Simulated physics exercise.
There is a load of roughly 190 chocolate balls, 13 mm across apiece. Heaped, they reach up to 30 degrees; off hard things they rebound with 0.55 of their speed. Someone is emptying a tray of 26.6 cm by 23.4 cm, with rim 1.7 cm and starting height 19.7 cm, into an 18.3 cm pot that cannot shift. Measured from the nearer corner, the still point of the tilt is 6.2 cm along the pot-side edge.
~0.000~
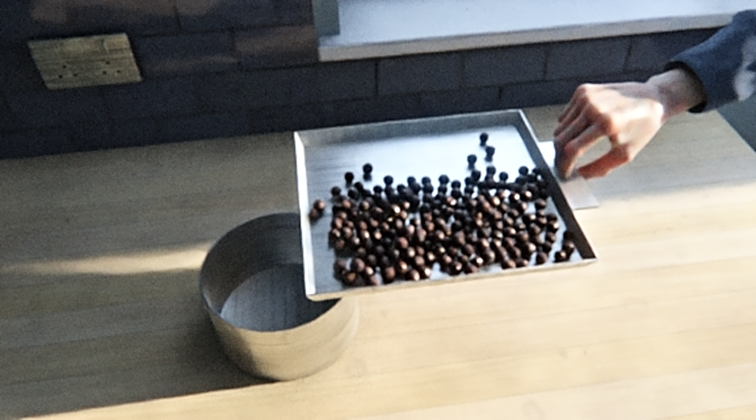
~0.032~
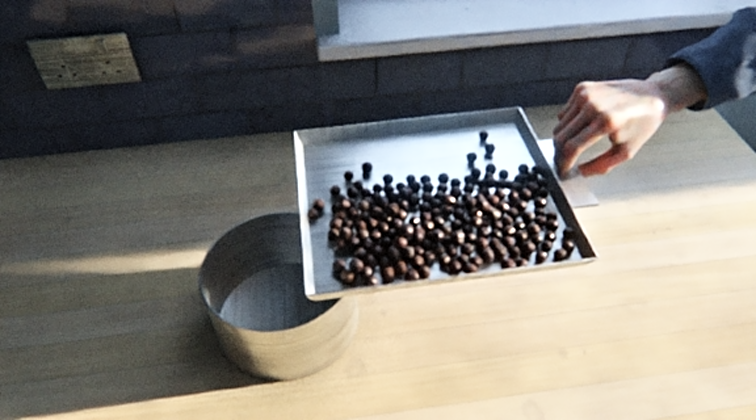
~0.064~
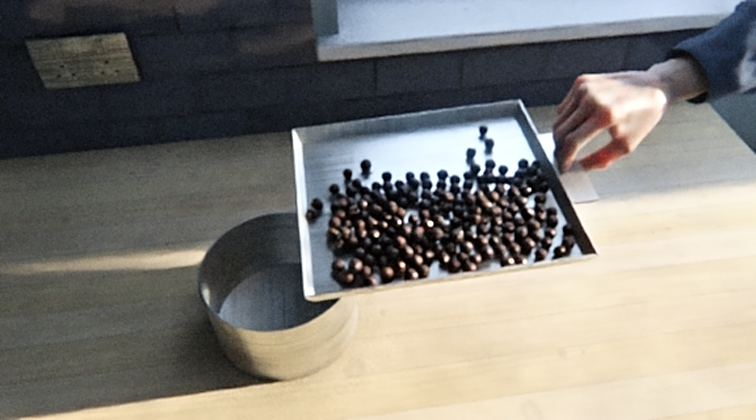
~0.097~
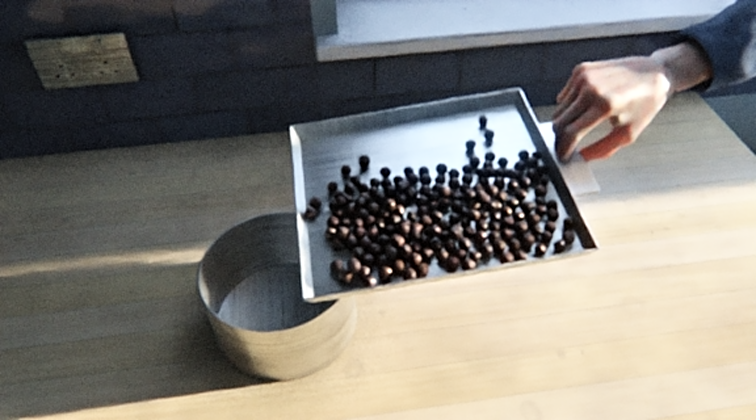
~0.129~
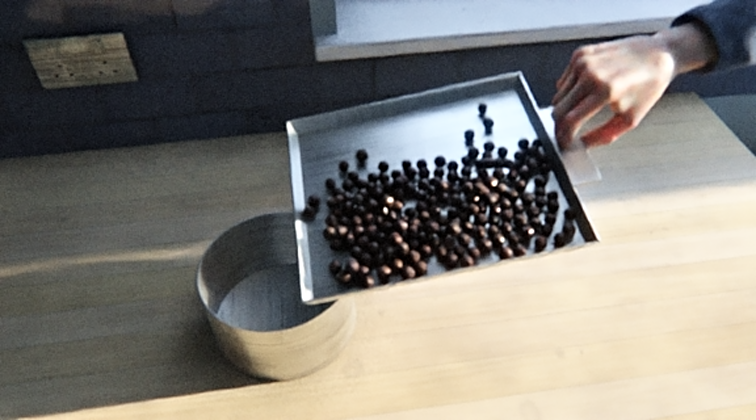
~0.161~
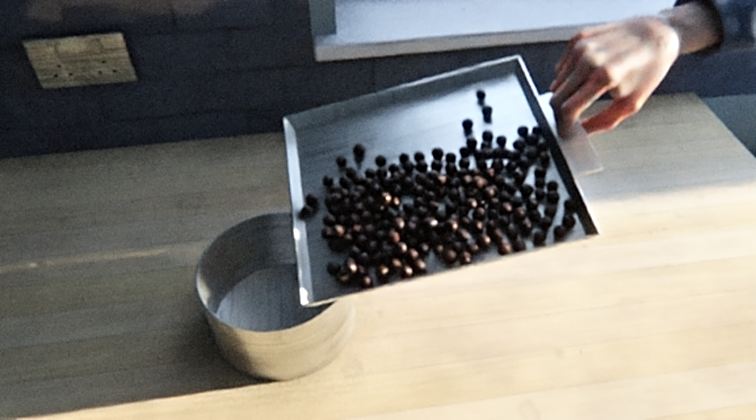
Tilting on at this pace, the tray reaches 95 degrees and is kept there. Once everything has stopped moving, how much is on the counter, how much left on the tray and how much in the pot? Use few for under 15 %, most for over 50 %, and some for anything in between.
Counter: Most, tray: Few, pot: Few.
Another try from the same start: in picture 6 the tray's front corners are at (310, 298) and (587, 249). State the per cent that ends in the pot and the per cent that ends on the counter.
Pot 0, counter 100.
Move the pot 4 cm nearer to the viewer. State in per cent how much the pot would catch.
I'd put it at around 35 per cent.
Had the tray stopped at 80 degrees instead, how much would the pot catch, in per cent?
That would be around 5 percent.
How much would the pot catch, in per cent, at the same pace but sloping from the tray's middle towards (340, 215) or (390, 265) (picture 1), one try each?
The share comes to roughly 55 in a hundred, then roughly 0 in a hundred.
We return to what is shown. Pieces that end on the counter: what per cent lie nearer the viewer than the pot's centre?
Some 100 per cent.
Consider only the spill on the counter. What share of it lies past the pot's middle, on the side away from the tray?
That comes to roughly 70 percent.
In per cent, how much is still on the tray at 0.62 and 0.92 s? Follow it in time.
55 then 0.
Then, at 0.44 s, tilt 55 degrees; the tray holds 100 %, the pot 0 %.
After 0.62 s, tilt 82 degrees; the tray holds 55 %, the pot 0 %.
Then, at 0.92 s, tilt 95 degrees; the tray holds 0 %, the pot 5 %.
By 2.0 s all is still; counter 95 %, tray 0 %, pot 5 %.
